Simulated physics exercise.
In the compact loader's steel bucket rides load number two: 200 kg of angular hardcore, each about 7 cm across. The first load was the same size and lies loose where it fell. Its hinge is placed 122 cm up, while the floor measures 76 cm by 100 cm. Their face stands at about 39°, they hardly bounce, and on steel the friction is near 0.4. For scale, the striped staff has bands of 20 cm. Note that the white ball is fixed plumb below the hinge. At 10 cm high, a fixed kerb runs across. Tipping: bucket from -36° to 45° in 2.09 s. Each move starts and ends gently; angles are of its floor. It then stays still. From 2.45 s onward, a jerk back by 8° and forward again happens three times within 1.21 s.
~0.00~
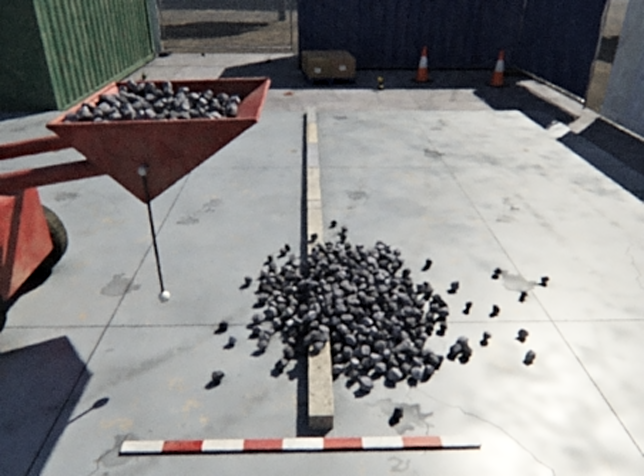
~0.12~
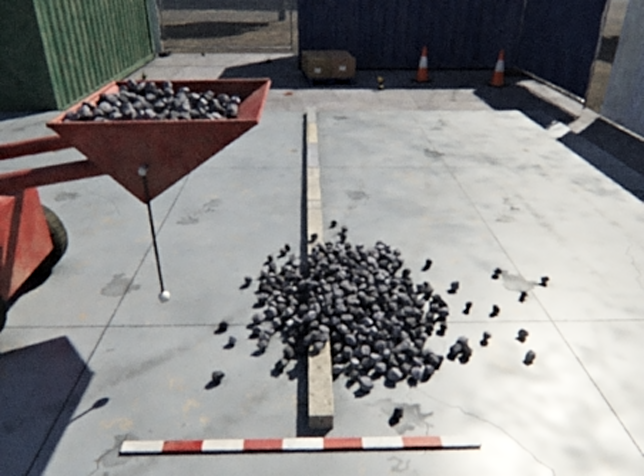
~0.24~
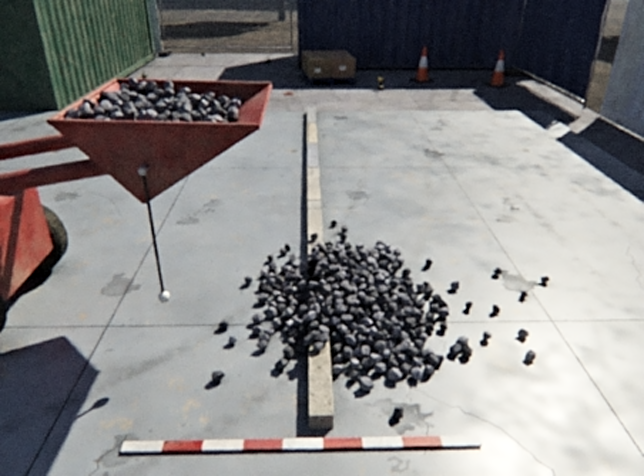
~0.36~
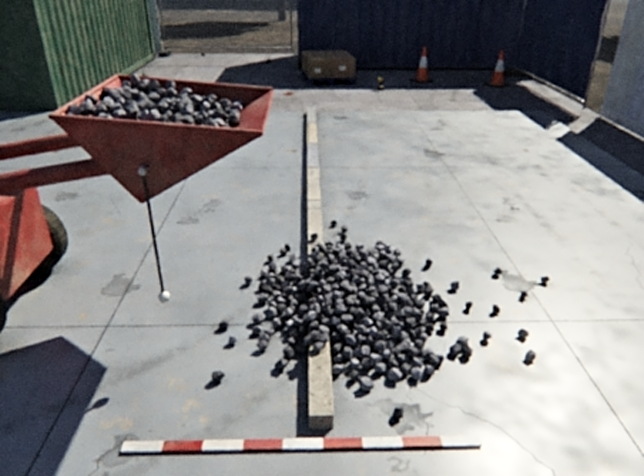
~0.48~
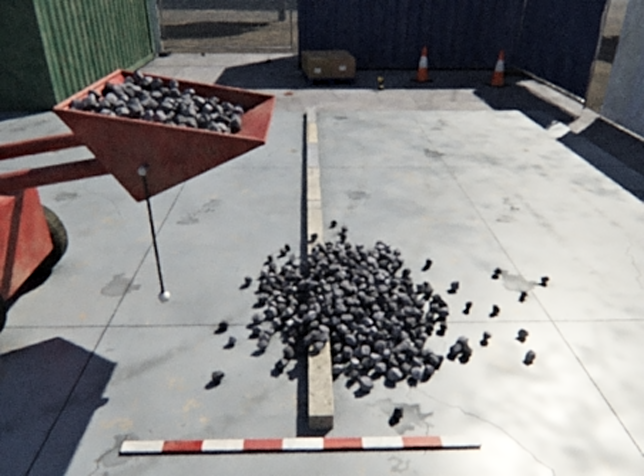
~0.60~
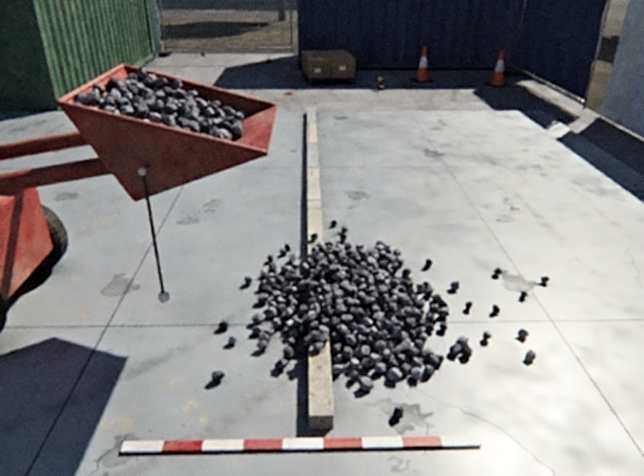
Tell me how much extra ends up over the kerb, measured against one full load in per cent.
The extra comes to about 6 percent of a load.
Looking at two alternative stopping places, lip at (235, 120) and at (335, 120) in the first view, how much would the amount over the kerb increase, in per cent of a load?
Near 0 per cent from the first place, 80 from the second.
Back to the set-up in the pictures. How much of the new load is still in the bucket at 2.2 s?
It holds some 10 percent.
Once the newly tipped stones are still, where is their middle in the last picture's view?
Around (281, 291) in the last picture.
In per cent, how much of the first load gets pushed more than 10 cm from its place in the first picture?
About 0 per cent.
After 1.6 s the floor is at 32°; in per cent of one load, 98 in the bucket, 26 on this side of the kerb, 76 over the kerb; the foremost stones are at (509, 308).
After 2.2 s the floor is at 45°; in per cent of one load, 8 in the bucket, 114 on this side of the kerb, 77 over the kerb; the foremost stones are at (509, 308).
After 4.1 s the floor is at 45°; in per cent of one load, 0 in the bucket, 118 on this side of the kerb, 82 over the kerb; the foremost stones are at (509, 308).
After 6.6 s the floor is at 45°; in per cent of one load, 0 in the bucket, 118 on this side of the kerb, 82 over the kerb; the foremost stones are at (509, 308). Net gain over the kerb, 6.
